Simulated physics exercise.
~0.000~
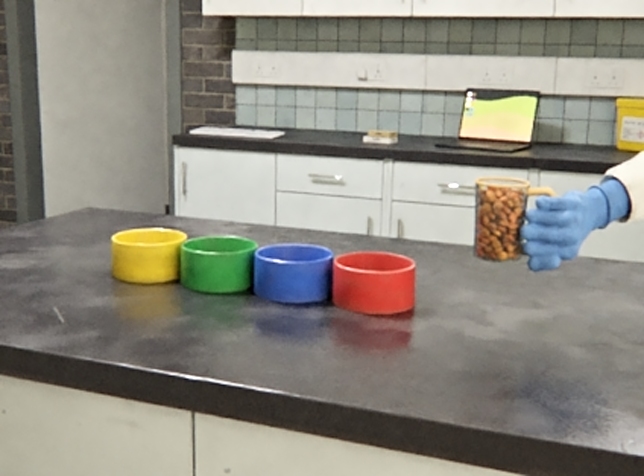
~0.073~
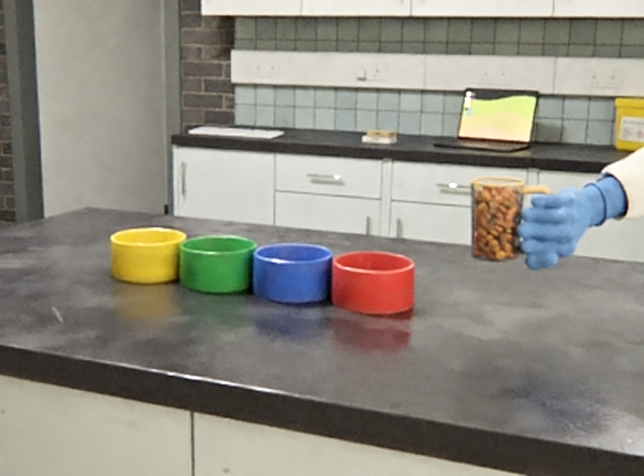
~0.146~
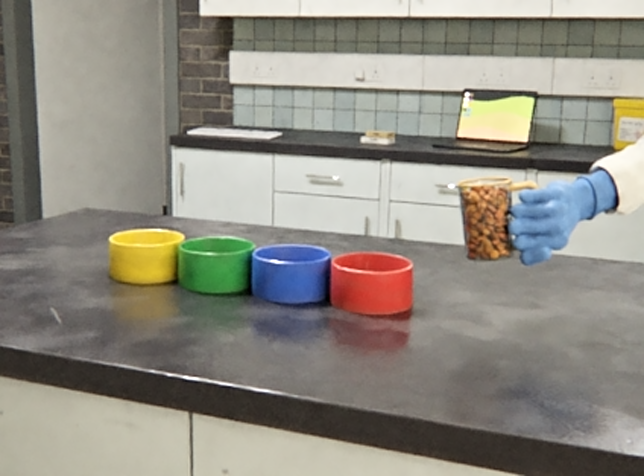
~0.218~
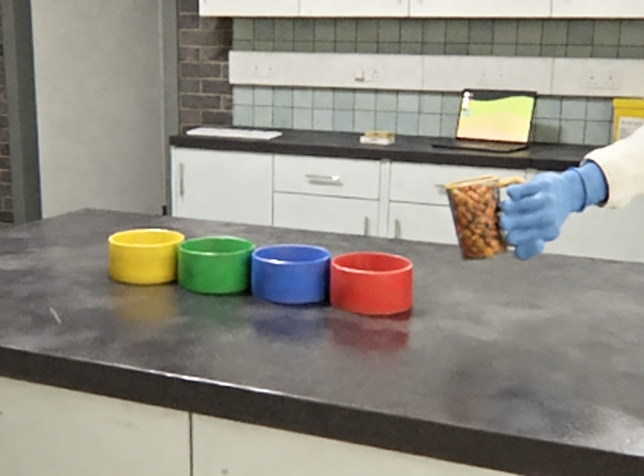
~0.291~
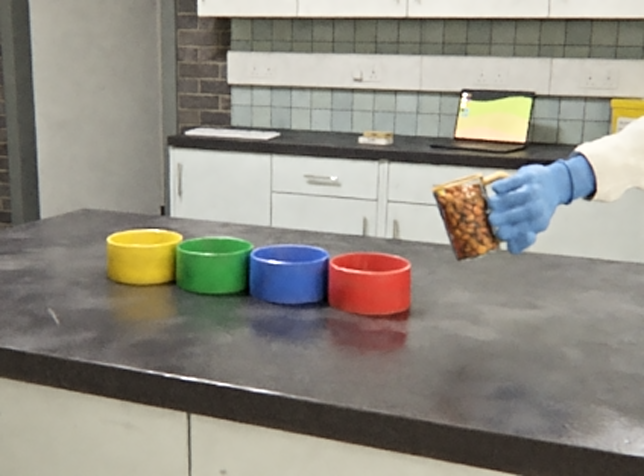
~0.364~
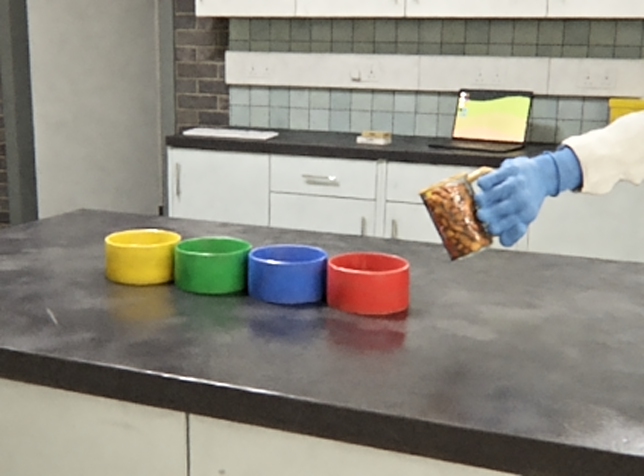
A blue-gloved hand moved a clear cup full of small brown pieces a short way left, tilting it steadily toward four dishes, yellow, green, blue and red, that sat in a row on a dark counter.
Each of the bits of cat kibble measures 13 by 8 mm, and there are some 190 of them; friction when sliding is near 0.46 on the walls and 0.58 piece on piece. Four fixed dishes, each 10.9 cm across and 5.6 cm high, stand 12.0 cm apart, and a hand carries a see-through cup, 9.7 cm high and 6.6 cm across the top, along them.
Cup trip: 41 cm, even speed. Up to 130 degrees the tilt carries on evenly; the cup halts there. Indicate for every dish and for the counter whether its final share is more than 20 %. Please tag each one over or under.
Red dish - under; blue dish - over; green dish - under; yellow dish - under; counter - under.
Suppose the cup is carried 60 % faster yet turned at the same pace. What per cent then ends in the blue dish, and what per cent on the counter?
Shares: Blue 0, counter 10.
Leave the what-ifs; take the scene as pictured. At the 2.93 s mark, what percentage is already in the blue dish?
So far, roughly 100 per cent.
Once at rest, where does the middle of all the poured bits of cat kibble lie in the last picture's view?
I'd put it at about (282, 278).
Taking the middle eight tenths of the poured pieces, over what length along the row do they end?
It spans about 6 centimetres along the dishes.
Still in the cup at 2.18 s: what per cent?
Around 0 percent.
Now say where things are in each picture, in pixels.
Cup at (500, 220), tilt 0 degrees, lip at (477, 181), moved 0.0 cm; middle of the pieces at (502, 222); red dish at (375, 262); blue dish at (294, 253); green dish at (220, 245); yellow dish at (150, 237), in the first frame.
Cup at (496, 220), tilt 2 degrees, lip at (472, 181), moved 0.3 cm; middle of the pieces at (498, 221), in the second frame.
Cup at (487, 219), tilt 8 degrees, lip at (459, 184), moved 1.3 cm; middle of the pieces at (489, 221), in the third frame.
Cup at (478, 219), tilt 14 degrees, lip at (446, 186), moved 2.4 cm; middle of the pieces at (481, 220), in the fourth frame.
Cup at (468, 218), tilt 21 degrees, lip at (433, 190), moved 3.5 cm; middle of the pieces at (470, 219), in the fifth frame.
Cup at (458, 217), tilt 27 degrees, lip at (420, 193), moved 4.7 cm; middle of the pieces at (460, 218); red dish at (369, 263); blue dish at (288, 254); green dish at (213, 246); yellow dish at (143, 238). The cup turns about 90 degrees a second and travels 15 cm a second, in the sixth frame.
After 1.45 s, tilt 124 degrees; cup holds 55 %, blue 40 %.
After 2.18 s, tilt 130 degrees; cup holds 0 %, blue 100 %.
After 2.93 s, tilt 130 degrees; cup holds 0 %, blue 100 %.
At rest (3.2 s), red 0 %, blue 100 %, green 0 %, yellow 0 %, counter 0 %.
